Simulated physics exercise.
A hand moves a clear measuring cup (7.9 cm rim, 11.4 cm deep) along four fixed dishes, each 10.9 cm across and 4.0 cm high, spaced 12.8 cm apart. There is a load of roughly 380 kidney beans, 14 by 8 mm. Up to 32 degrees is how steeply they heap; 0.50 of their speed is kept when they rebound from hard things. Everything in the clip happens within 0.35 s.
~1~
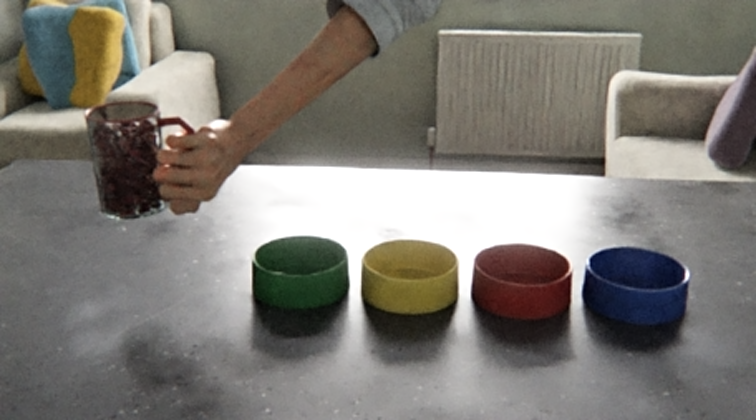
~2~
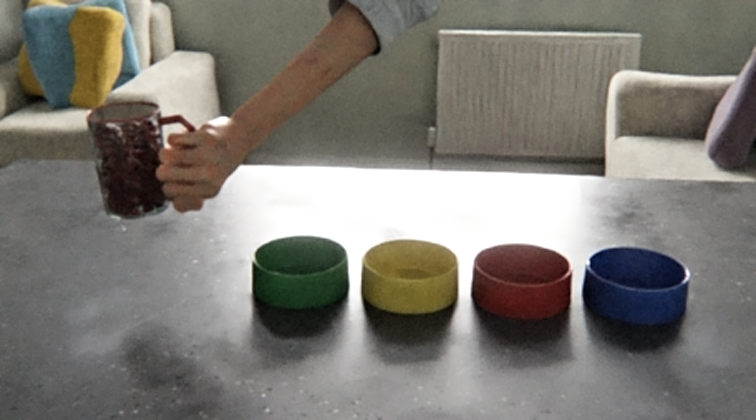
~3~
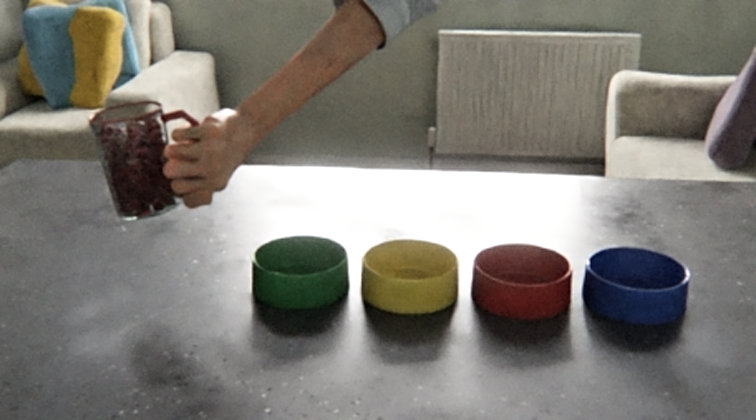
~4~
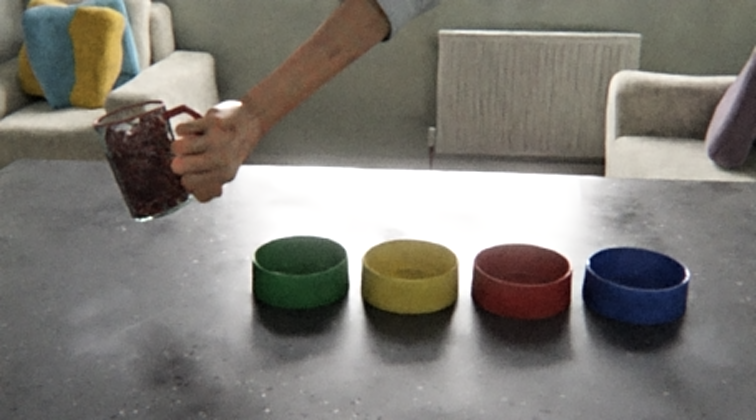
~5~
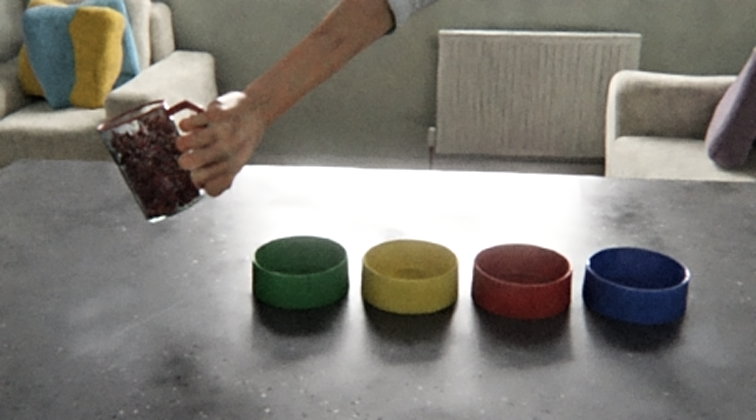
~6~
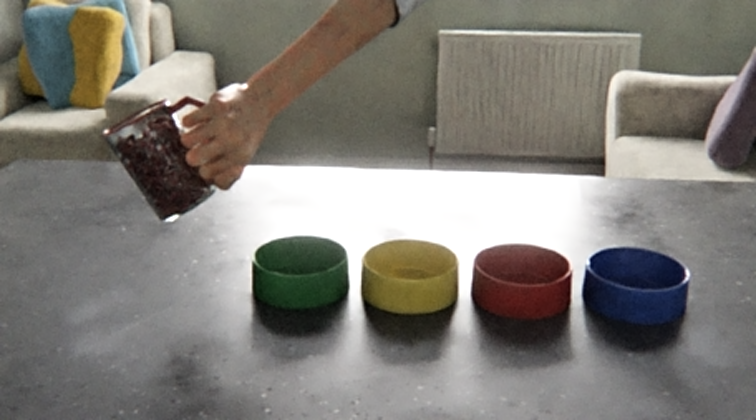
A hand reaching in from the top holds a clear cup of dark red beans by its handle above the left of a dark grey table, seen from the front and slightly above in a living room. Green, yellow, red and blue dishes stand in a row from centre to right, before pale armchairs and a radiator. The hand gradually tilts the cup leftward while shifting it slightly right, as the camera stays still.
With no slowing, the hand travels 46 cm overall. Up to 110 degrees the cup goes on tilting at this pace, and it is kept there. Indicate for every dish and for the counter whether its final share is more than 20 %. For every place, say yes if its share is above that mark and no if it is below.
Red: No, blue: No, green: Yes, yellow: No, counter: Yes.
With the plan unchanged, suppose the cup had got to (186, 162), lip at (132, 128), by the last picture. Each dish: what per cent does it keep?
Red 10, blue 0, green 10, yellow 50.
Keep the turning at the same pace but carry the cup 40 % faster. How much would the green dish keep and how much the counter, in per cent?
Result - green dish: 60; counter: 20.
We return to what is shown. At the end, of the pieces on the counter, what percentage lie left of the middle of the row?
Share on that side: Roughly 100 %.
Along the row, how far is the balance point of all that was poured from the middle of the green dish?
Some 6 cm in the -x direction.
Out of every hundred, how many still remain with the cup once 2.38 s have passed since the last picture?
Around 0 percent.
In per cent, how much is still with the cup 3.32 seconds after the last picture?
About 0 percent of the load.
Then, 1.43 s after the last picture, tilt 110 degrees; cup holds 25 %, green 15 %.
Then, 2.38 s after the last picture, tilt 110 degrees; cup holds 0 %, green 35 %.
Then, 3.32 s after the last picture, tilt 110 degrees; cup holds 0 %, green 35 %.
In the end, red 0 %, blue 0 %, green 35 %, yellow 0 %, counter 65 %.
